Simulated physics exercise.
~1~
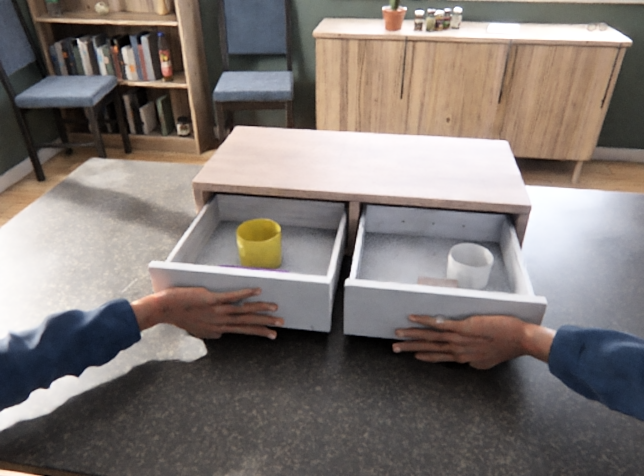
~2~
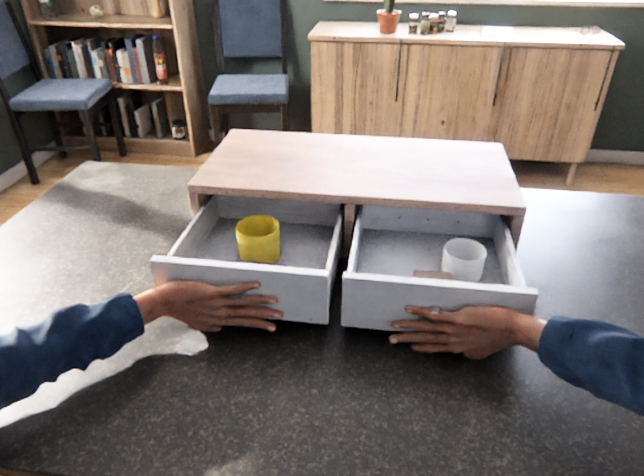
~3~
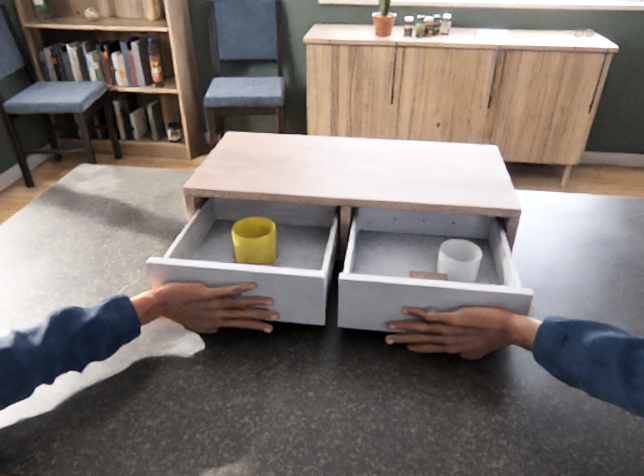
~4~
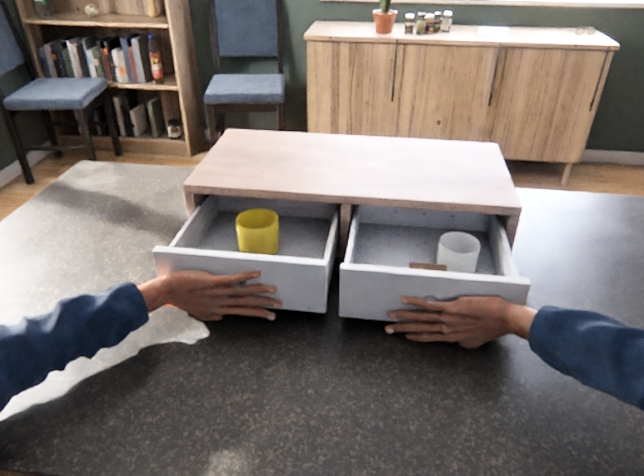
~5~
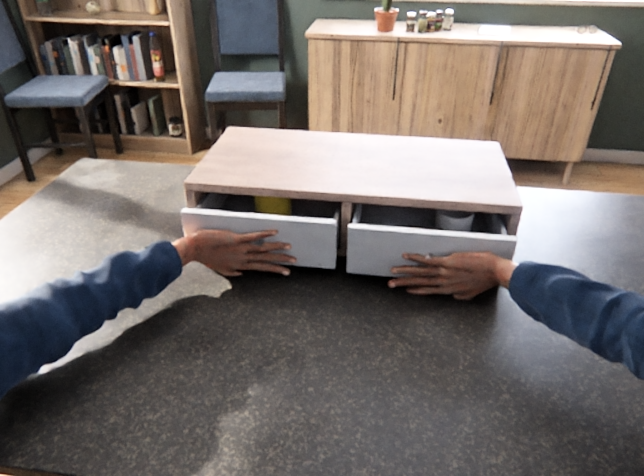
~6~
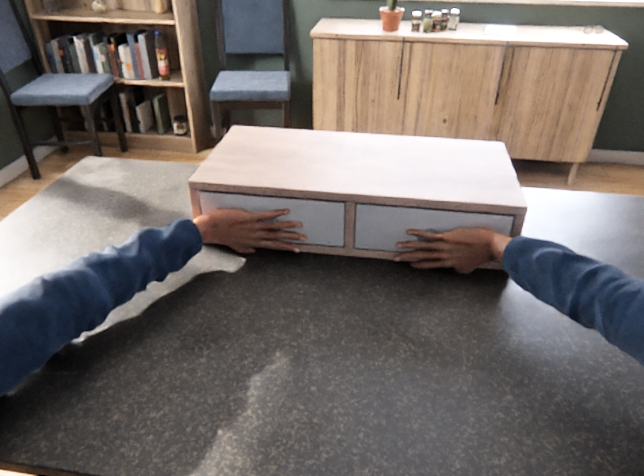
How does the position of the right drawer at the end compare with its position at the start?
At the start the right drawer is pulled out towards the viewer with its inside showing. By the end it is pushed all the way in, its front flush with the chest.
